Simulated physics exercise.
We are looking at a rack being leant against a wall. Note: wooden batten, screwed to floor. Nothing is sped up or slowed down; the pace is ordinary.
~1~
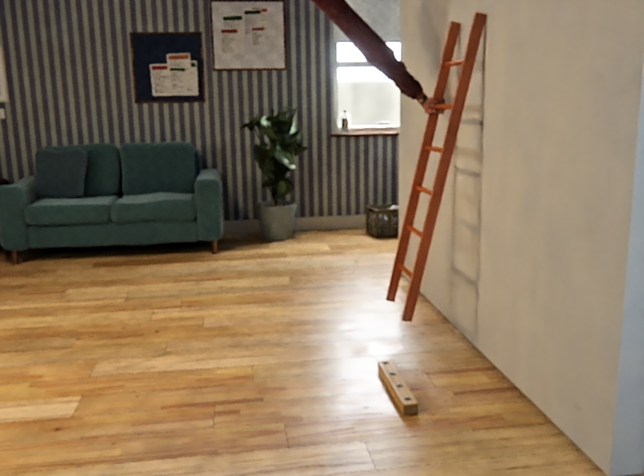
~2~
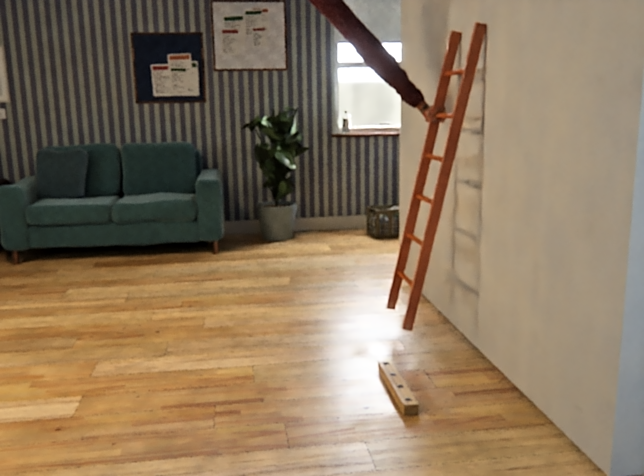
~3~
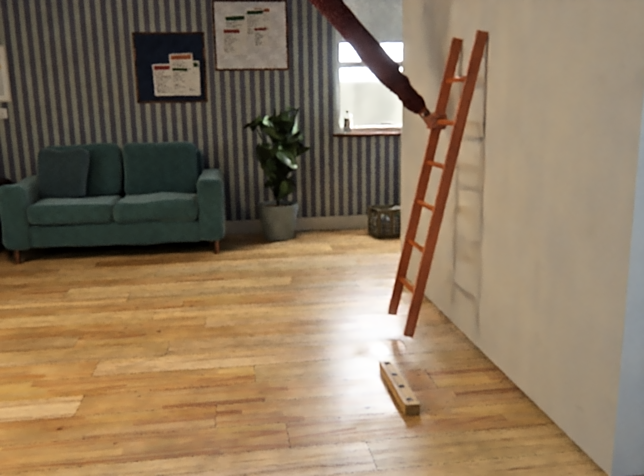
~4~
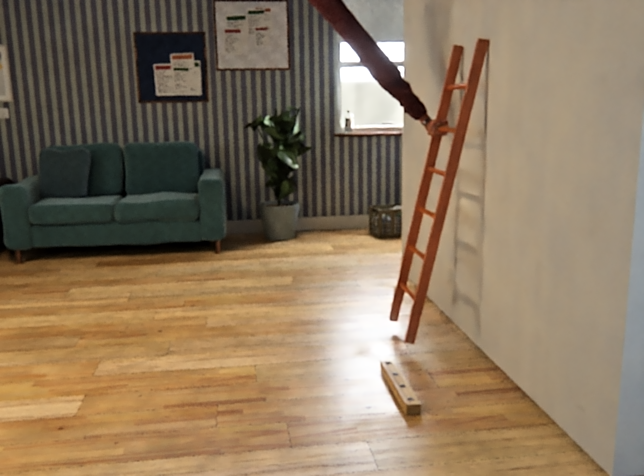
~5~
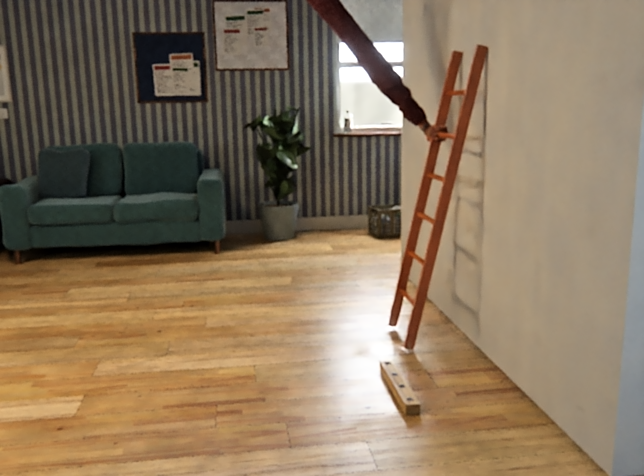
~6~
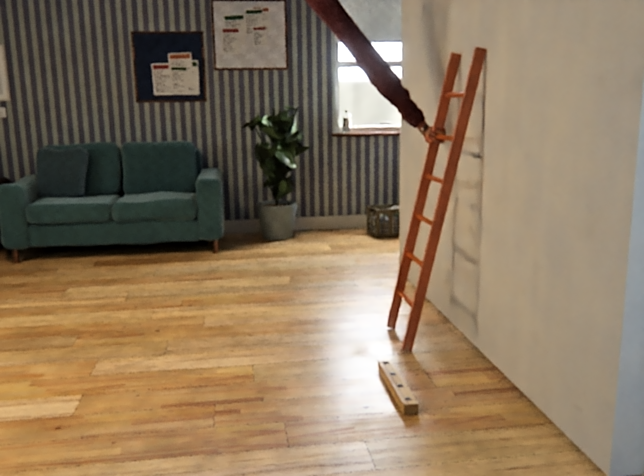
An orange ladder-like rack was lowered slightly beside a pale wall by a dark-sleeved arm reaching in from above, and the hand still gripped it near a wooden batten on the floor.
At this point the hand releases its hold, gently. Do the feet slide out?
Most likely it is going to keep standing.
Then, 0.74 s after the last picture, orange rack at rest near (432, 200).
At rest, the orange rack stays up, near (432, 200).
